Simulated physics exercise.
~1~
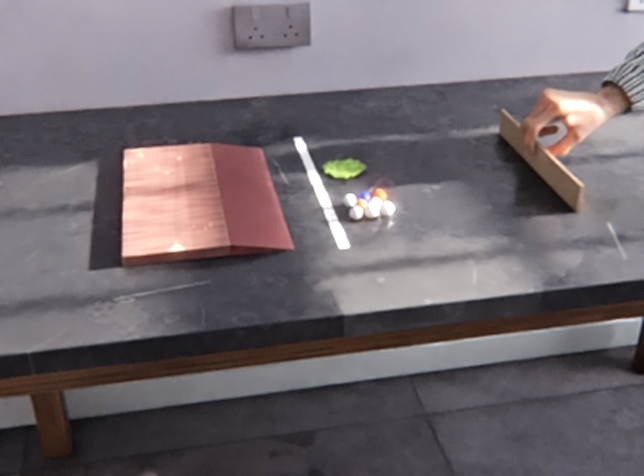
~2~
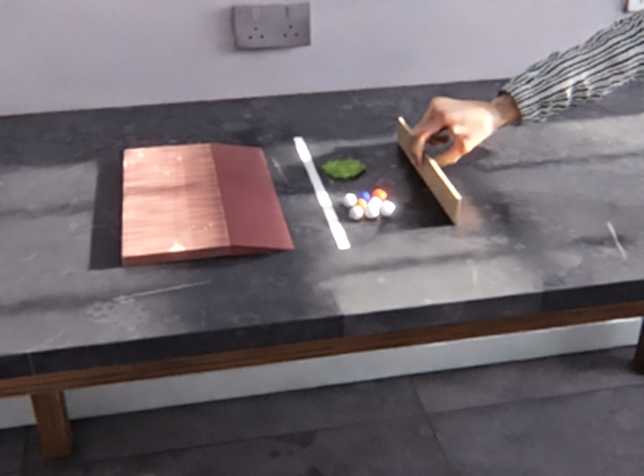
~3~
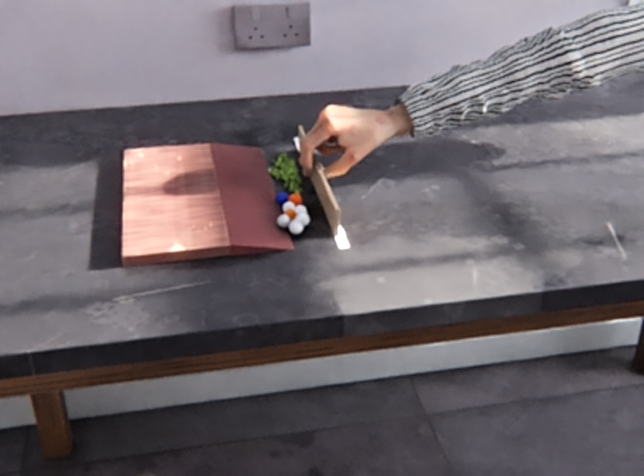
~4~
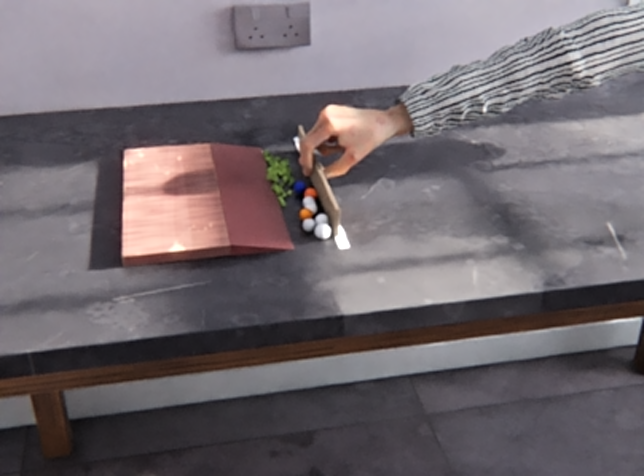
Hand sliding a card left, pushing small balls and green bits to a wedge's foot, the balls rolling back as it stops.
